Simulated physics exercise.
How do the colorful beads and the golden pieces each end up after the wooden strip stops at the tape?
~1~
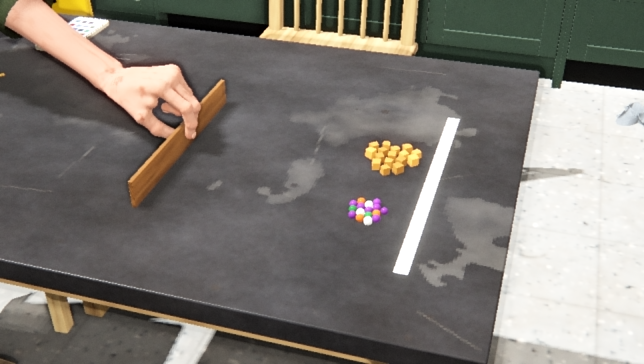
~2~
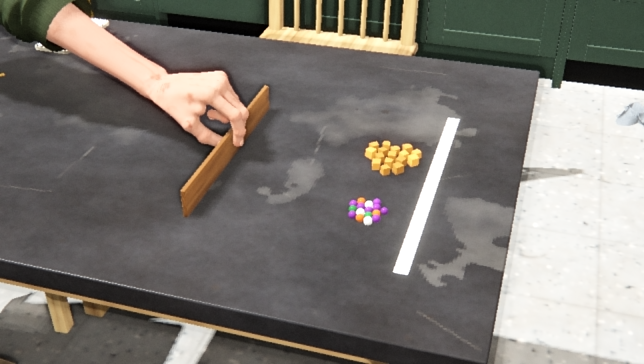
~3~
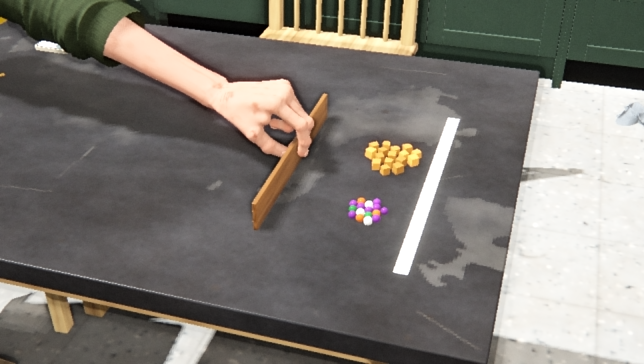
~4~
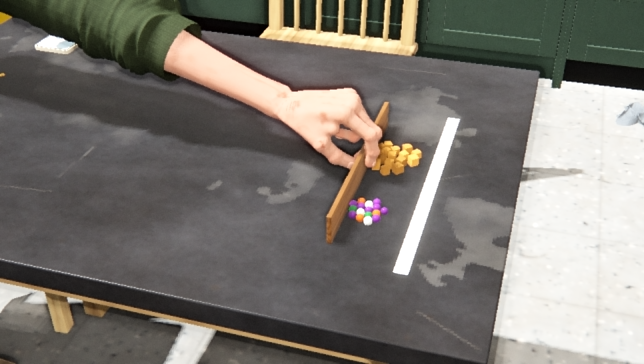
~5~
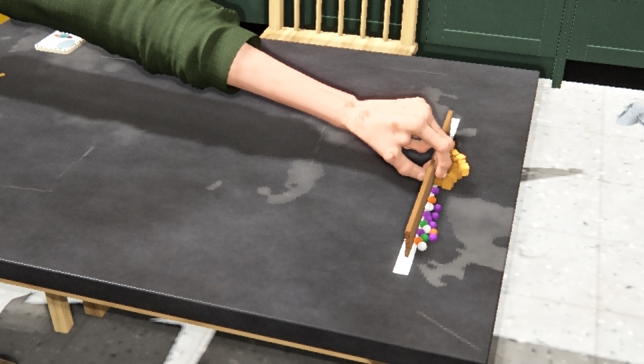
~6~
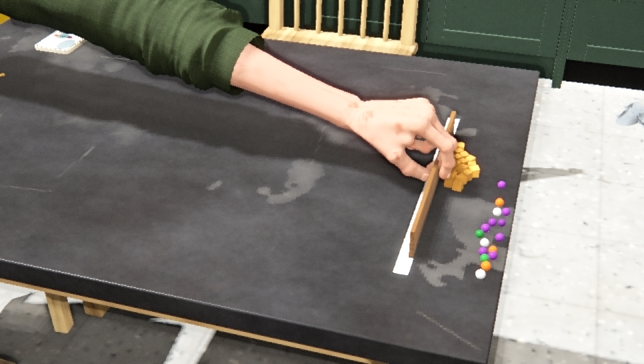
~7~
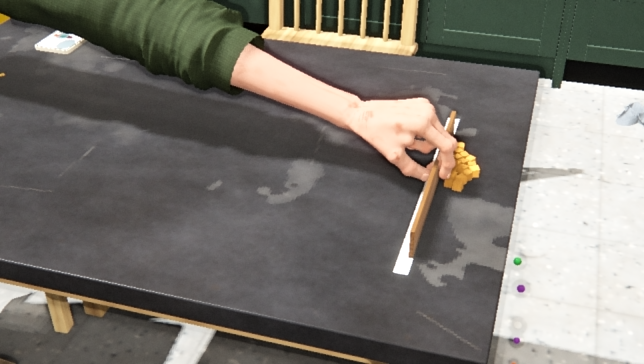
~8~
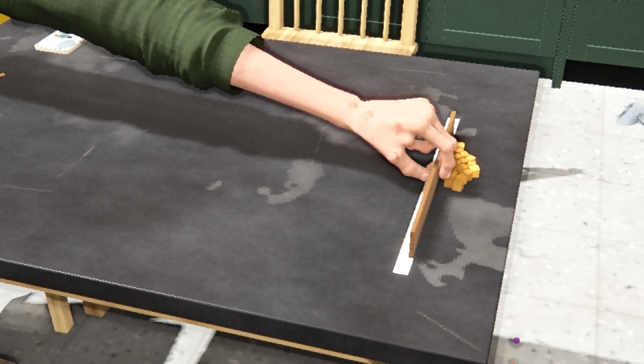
The colorful beads roll on over the right edge of the table and drop toward the floor. The golden pieces stay on the table beside the wooden strip.
